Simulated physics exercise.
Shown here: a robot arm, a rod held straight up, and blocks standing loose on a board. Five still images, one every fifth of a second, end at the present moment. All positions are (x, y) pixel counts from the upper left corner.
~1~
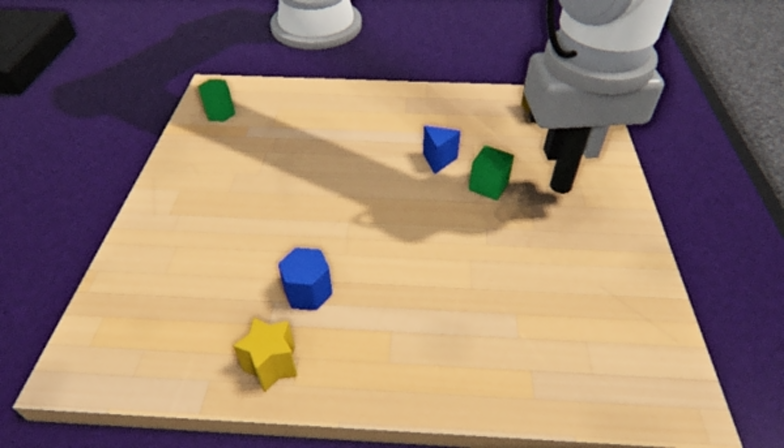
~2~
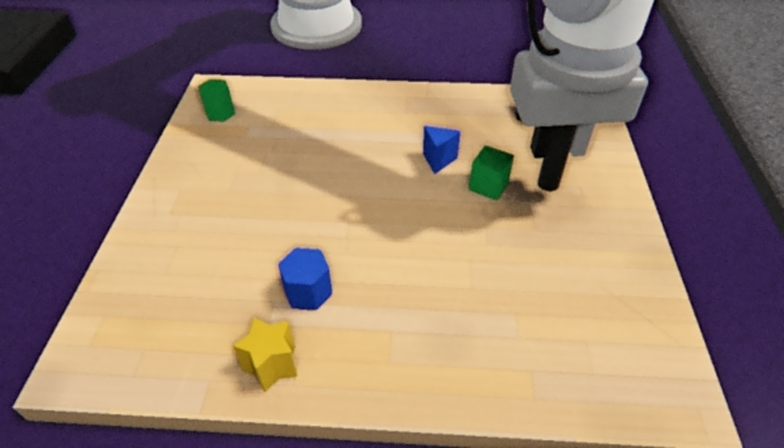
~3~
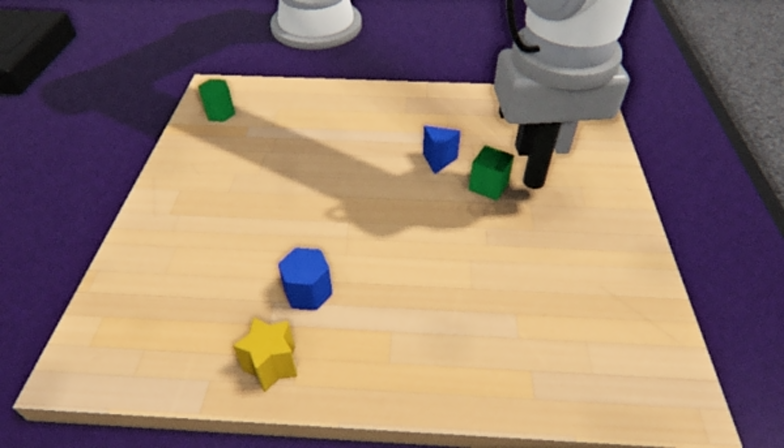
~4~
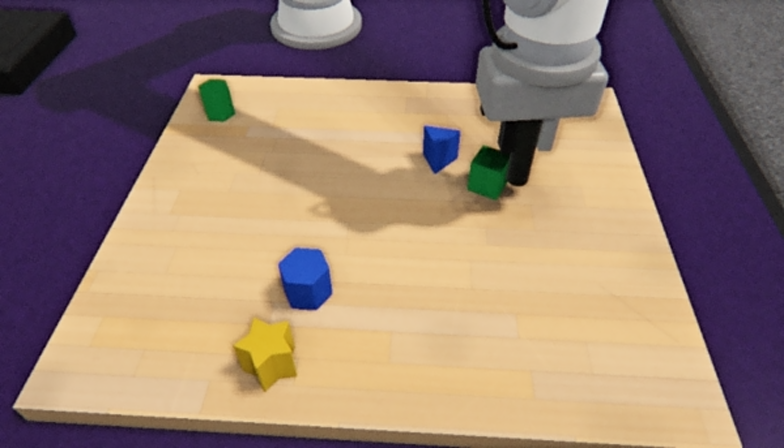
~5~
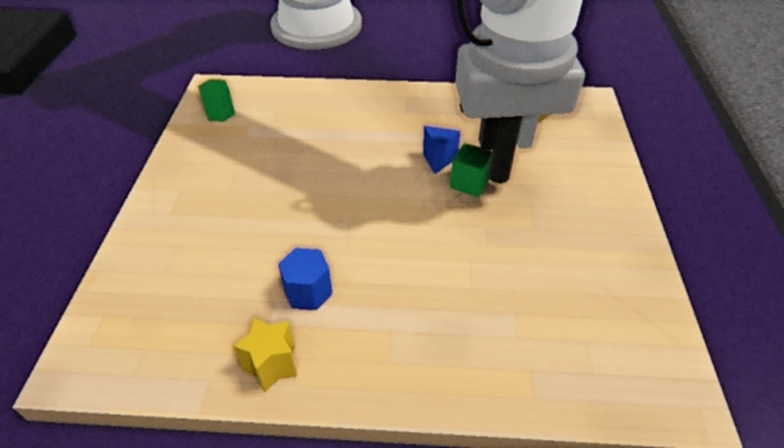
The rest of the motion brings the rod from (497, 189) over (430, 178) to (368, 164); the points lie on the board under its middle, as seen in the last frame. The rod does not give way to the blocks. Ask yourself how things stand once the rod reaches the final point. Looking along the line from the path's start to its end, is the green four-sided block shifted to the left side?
Going by the path, yes.
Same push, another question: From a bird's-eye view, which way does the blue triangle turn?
It twists clockwise.
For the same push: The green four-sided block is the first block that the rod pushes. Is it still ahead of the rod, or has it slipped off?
It remains before the rod.
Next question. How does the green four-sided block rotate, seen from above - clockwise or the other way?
Looking down, it rotates anti-clockwise.
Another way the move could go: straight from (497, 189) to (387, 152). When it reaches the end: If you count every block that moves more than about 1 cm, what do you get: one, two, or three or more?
Two.
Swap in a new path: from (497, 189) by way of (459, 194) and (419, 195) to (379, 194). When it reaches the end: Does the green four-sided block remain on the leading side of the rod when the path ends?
No, it doesn't check out.
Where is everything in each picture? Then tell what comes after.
In the first frame, rod's lower end (561, 187); blue triangle (441, 134); green four-sided block (494, 158).
In the second frame, rod (548, 185); blocks still.
In the third frame, rod (534, 182); blocks still.
In the fourth frame, rod (517, 180); blocks still.
In the fifth frame, rod (499, 177); blue triangle (441, 134); green four-sided block (474, 155).
What follows on the original path. One third of the way, rod (452, 170); blue triangle (428, 129), turned 45° clockwise; green four-sided block (427, 149).
Two thirds of the way, rod (408, 162); blue triangle (428, 129), turned 45° clockwise; green four-sided block (381, 145), turned 20° anticlockwise.
At the end, rod (367, 152); blue triangle (428, 129), turned 45° clockwise; green four-sided block (340, 141), turned 55° anticlockwise.
